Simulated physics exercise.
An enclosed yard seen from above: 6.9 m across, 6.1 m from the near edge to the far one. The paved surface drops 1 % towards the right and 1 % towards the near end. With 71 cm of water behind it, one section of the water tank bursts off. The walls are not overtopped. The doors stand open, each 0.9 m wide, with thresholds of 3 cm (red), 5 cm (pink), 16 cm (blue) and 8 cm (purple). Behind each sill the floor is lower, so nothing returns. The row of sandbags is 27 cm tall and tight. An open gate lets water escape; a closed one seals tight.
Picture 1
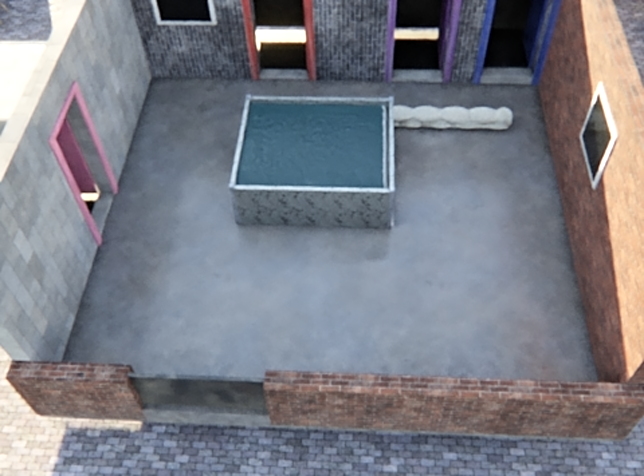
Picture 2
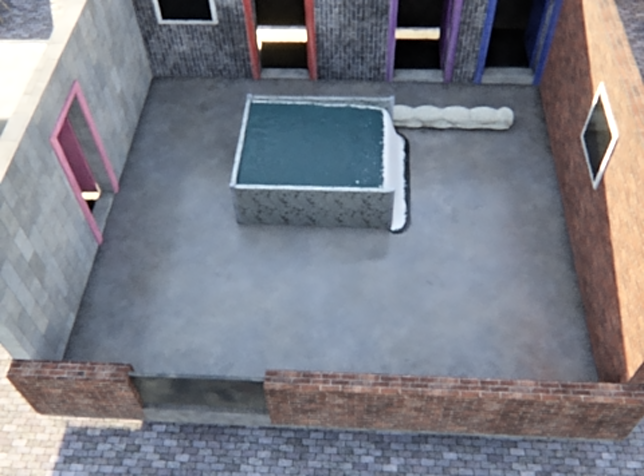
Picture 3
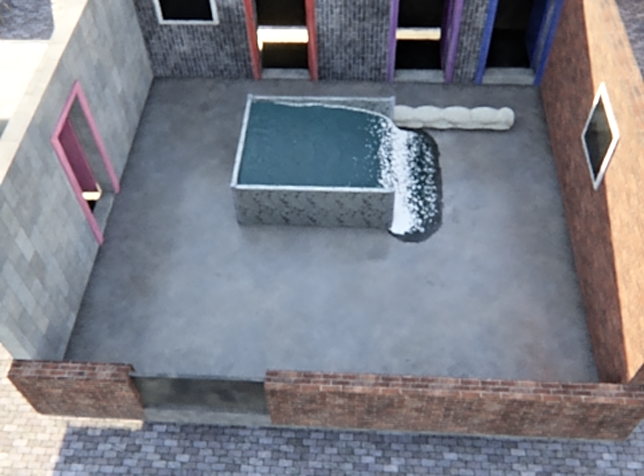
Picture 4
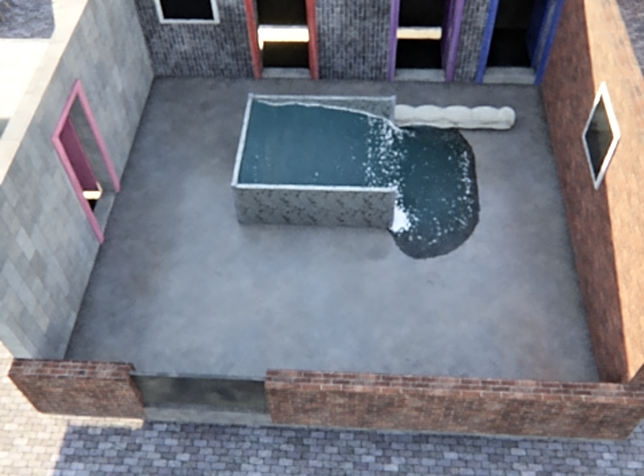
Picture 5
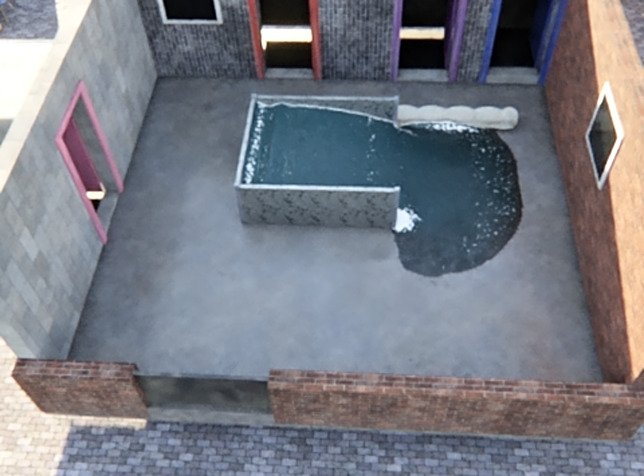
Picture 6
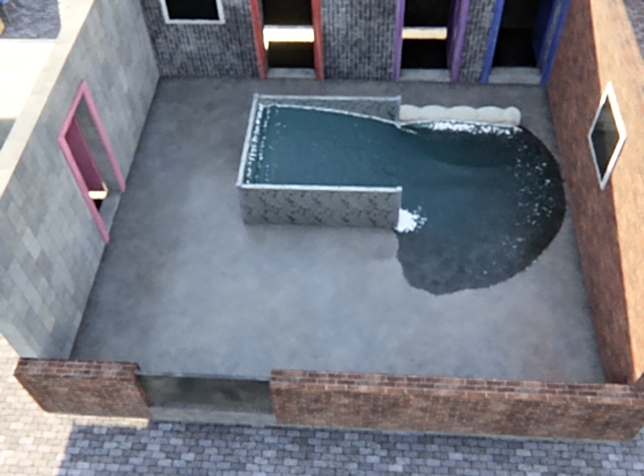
An enclosed grey paved yard is seen from high above, with a pale grey wall on the left, brick walls at the right and near side, and a dark back wall. A full grey tank stands towards the back beside a lumpy white barrier, with pink, red, purple and blue doorways around. The tank's right side gives way and foaming, dark water spreads rightward and nearer in a widening rounded pool, while the view shifts very slightly.
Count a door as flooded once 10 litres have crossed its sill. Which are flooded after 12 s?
The water let in: At the red door it exceeds the limit; at the pink door it exceeds the limit; at the blue door it exceeds the limit; at the purple door it does not reach the limit.
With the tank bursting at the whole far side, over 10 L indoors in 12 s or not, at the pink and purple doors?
Then: Pink under, purple over.
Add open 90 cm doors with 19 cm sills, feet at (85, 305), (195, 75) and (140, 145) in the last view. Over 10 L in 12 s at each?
In turn: Under, not over, under.
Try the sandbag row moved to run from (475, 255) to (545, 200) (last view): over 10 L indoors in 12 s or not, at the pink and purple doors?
Then: Pink under, purple over.
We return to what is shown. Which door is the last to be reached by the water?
It is the pink one.
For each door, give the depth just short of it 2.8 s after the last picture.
In cm: Red 1, pink 0, blue 25, purple 5.
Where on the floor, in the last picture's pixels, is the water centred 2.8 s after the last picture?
Around (470, 222).
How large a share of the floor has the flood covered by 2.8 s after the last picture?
Some 50 per cent of it.
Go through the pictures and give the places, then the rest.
In the first frame, still water, 71 cm deep, in the water tank at (316, 145).
In the second frame, water pours out at (389, 169) and has run 1.0 m, to (402, 228); typically 7 cm deep outside, 71 cm at the water tank's back.
In the third frame, the front is at (423, 235), 1.2 m from the gap at (389, 170); 1.4 m2 of floor is under water; 71 cm left at the back of the water tank.
In the fourth frame, water pours out at (390, 170) and has run 1.5 m, to (449, 245); typically 11 cm deep outside, 70 cm at the water tank's back.
In the fifth frame, the front is at (515, 219), 2.0 m from the gap at (393, 171); 4.6 m2 of floor is under water; 63 cm left at the back of the water tank.
In the sixth frame, water pours out at (395, 171) and has run 2.5 m, to (560, 205); typically 8 cm deep outside, 59 cm at the water tank's back.
Then, 0.7 s after the last picture water covers 25 % of the floor and is deepest (46 cm) near (550, 173); red door not reached, pink door not reached, blue door not reached, purple door not reached.
Then, 1.5 s after the last picture water covers 30 % of the floor and is deepest (46 cm) near (608, 413); red door not reached, pink door not reached, blue door 29 cm at the sill, 15 L in, purple door not reached.
Then, 2.8 s after the last picture water covers 50 % of the floor and is deepest (38 cm) near (608, 413); red door not reached, pink door not reached, blue door 25 cm at the sill, 111 L in, purple door 5 cm at the sill, 0 L in.
Then, 6.3 s after the last picture water covers 90 % of the floor and is deepest (18 cm) near (608, 413); red door 3 cm at the sill, 4 L in, pink door 8 cm at the sill, 1 L in, blue door 7 cm at the sill, 134 L in, purple door 4 cm at the sill, 0 L in.
Then, 11.3 s after the last picture water covers 95 % of the floor and is deepest (14 cm) near (285, 396); red door 8 cm at the sill, 29 L in, pink door 9 cm at the sill, 24 L in, blue door 4 cm at the sill, 134 L in, purple door 3 cm at the sill, 0 L in.
